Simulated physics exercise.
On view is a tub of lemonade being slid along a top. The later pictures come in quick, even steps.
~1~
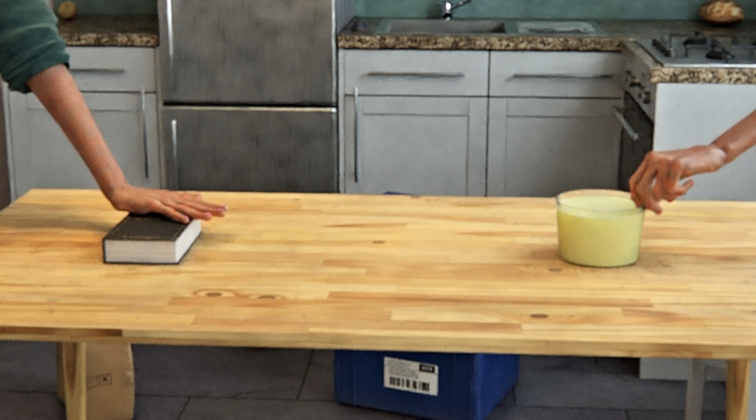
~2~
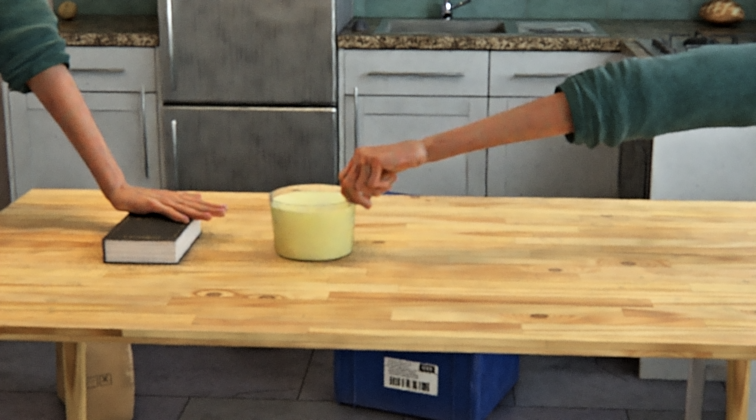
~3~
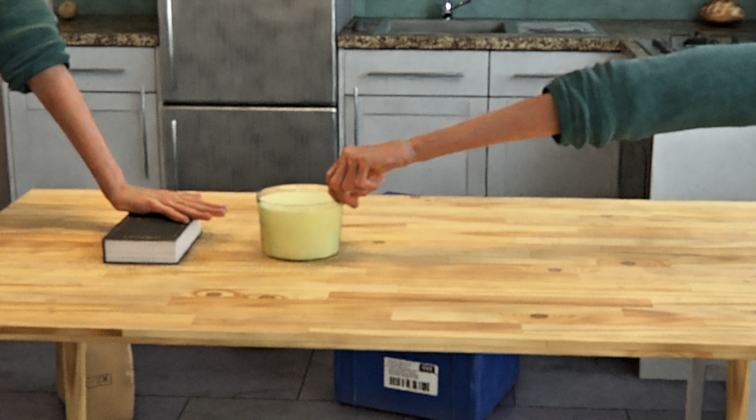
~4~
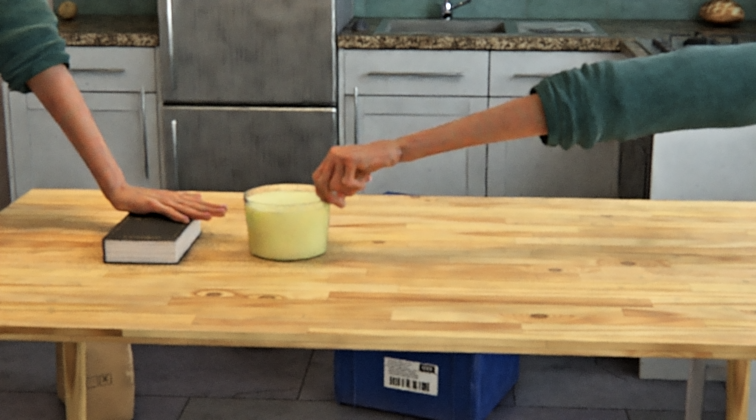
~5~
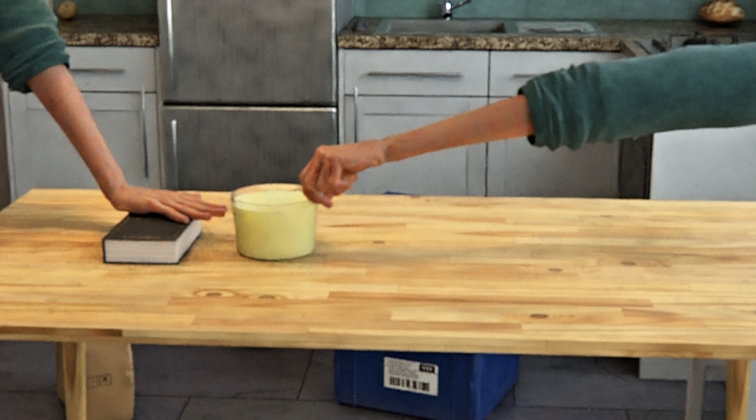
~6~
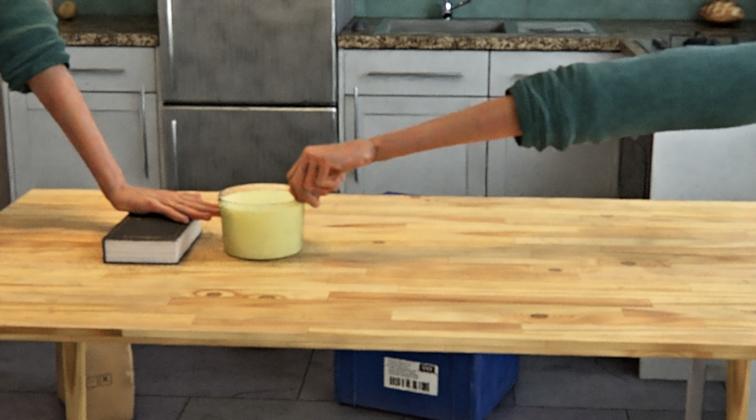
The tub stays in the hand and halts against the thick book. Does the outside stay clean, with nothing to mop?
It ends up with a mess.
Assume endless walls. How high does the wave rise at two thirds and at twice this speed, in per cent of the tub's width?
The wave rises some 10 percent of the width in the first case and some 35 percent in the second.
Next, the tub meets the thick book.
After that, the lemonade surges up the wall; it has slopped over.
Finally, the tub stands at the thick book; it has slopped over.
